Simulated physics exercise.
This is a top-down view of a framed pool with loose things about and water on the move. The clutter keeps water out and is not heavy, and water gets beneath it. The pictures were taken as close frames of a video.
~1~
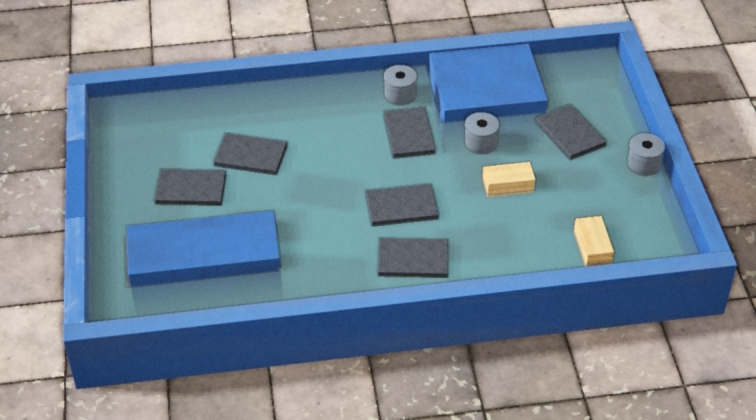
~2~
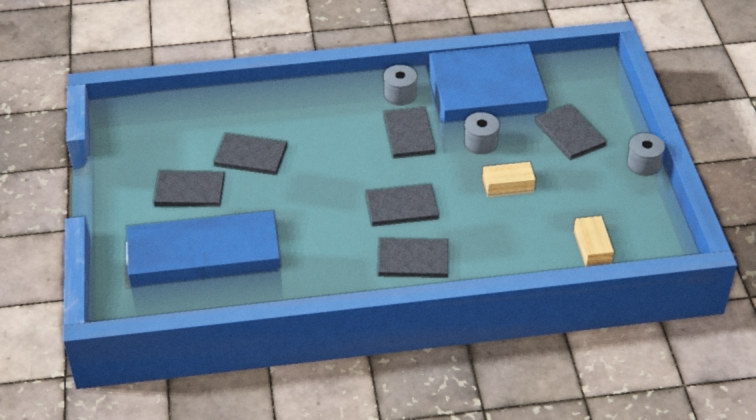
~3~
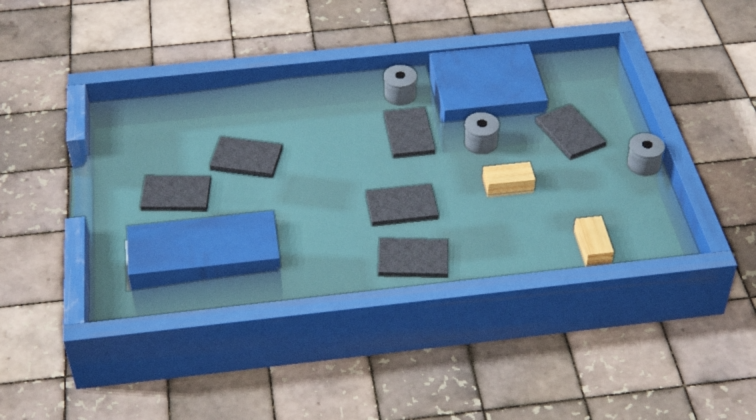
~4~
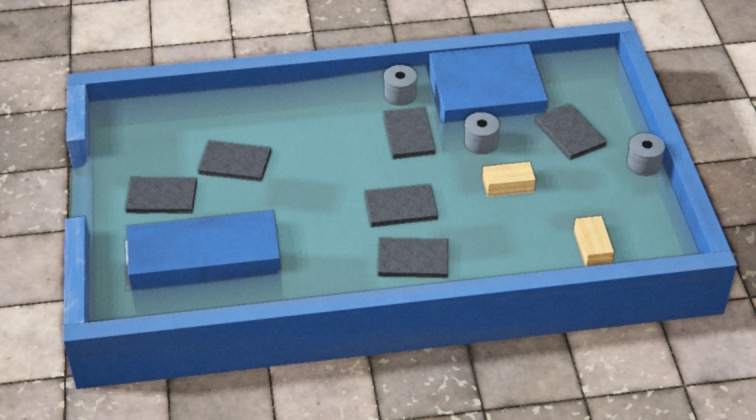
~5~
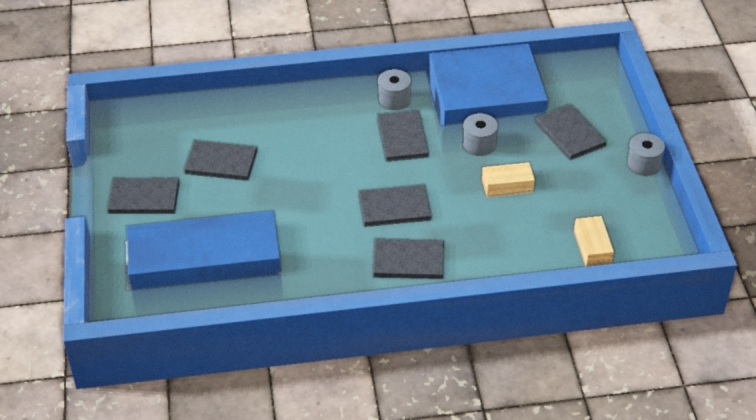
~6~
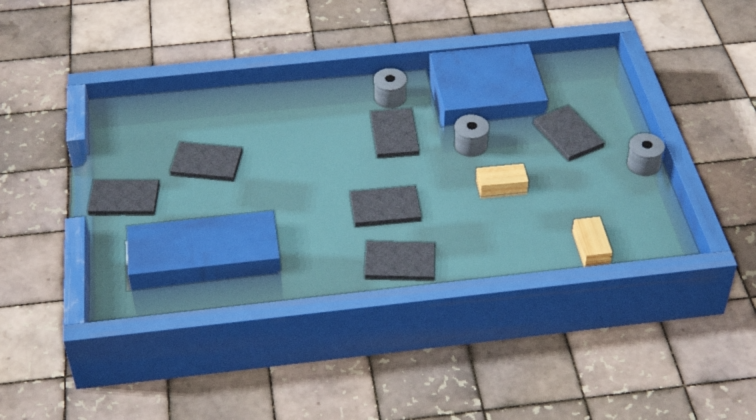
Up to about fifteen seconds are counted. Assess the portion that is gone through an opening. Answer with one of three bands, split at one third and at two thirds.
Under one third.
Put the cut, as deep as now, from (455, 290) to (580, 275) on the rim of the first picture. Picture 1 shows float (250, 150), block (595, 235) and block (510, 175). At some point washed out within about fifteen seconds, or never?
Retained, lost and lost.
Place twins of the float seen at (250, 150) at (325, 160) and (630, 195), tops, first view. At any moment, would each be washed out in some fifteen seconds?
The first copy is swept away and the second is held back.
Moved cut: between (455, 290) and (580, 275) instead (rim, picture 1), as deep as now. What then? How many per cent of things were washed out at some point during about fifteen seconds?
Roughly 40 %.
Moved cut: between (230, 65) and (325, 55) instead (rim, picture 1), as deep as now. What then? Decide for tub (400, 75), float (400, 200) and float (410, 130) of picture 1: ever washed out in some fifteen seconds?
Note - 1: Escaped; 2: Escaped; 3: Escaped.
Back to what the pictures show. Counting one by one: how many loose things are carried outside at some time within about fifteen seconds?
The answer is 3.
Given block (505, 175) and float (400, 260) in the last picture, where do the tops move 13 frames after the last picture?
(432, 182) and (342, 257), roughly.
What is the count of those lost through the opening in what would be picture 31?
The answer here is 2.
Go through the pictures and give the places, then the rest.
The first picture shows a float at (191, 185), afloat; a float at (251, 152), afloat; 0 of 11 have shifted.
The second picture shows a float at (189, 186), afloat; a float at (251, 152) floats; 0 of 11 have shifted.
The third picture shows a float at (176, 191), afloat, close to its start; a float at (246, 155) floats, close to its start; 1 of 11 have shifted.
The fourth picture shows a float at (161, 193) floats, close to its start; a float at (235, 159), afloat, close to its start; 2 of 11 have shifted.
The fifth picture shows a float at (143, 194), afloat, close to its start; a float at (221, 158) floats, close to its start; 2 of 11 have shifted.
The sixth picture shows a float at (124, 195), afloat, a stride from its start; a float at (206, 159) floats, close to its start; 7 of 11 have shifted.
A moment on, 1 of 11 are out; 10 afloat.
Next, 2 of 11 are out; 9 afloat.
Later, 2 of 11 are out; 9 afloat.
In the end, 3 of 11 are out; 8 afloat.
